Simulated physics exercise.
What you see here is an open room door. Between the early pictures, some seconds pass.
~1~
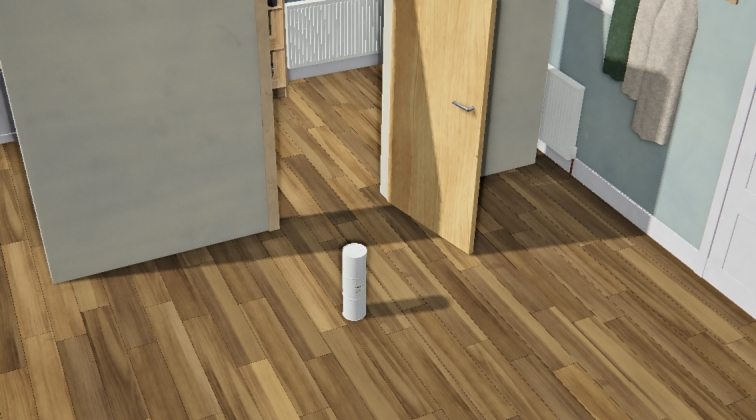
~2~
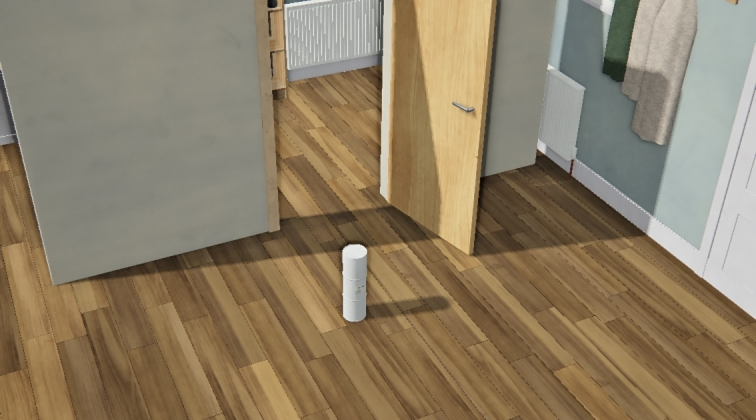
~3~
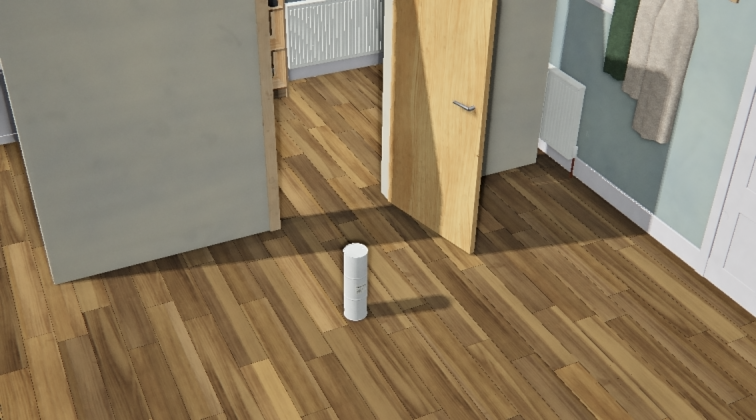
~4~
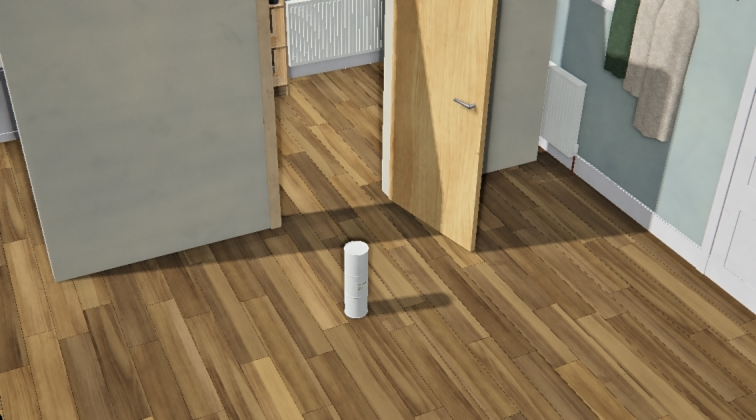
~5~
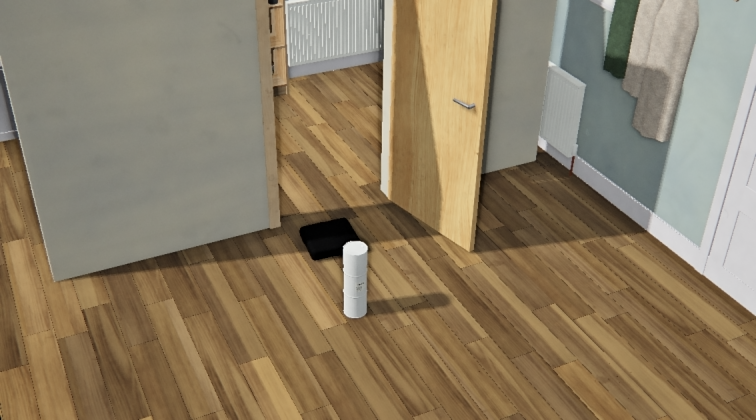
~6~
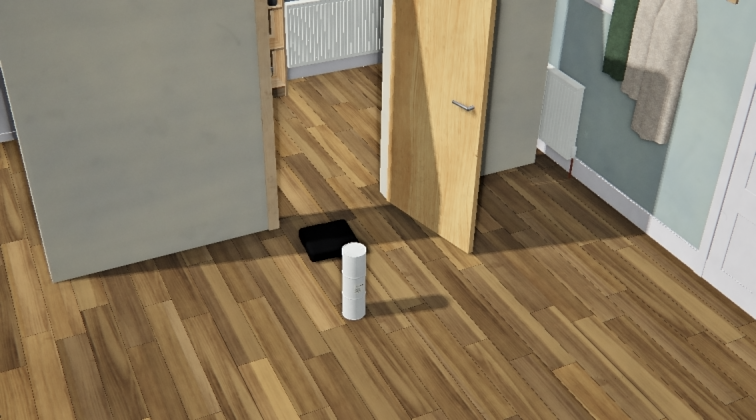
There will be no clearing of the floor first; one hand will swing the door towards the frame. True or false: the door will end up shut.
False.
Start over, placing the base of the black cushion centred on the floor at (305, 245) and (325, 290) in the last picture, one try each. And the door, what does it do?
First try: It is blocked; second try: It shuts.
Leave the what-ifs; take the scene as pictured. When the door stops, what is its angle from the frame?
Roughly 25 degrees open.
Then, 0.80 s on from there, open by 72°.
Then, 1.20 s on from there, open by 43°; black cushion shifted a little near (319, 238).
Then, 1.40 s on from there, open by 30°; black cushion shifted about its own width near (296, 232).
In the end, open by 24°; moved from the start, black cushion; white canister unmoved. At the end, from the last picture's camera, black cushion near (285, 234).
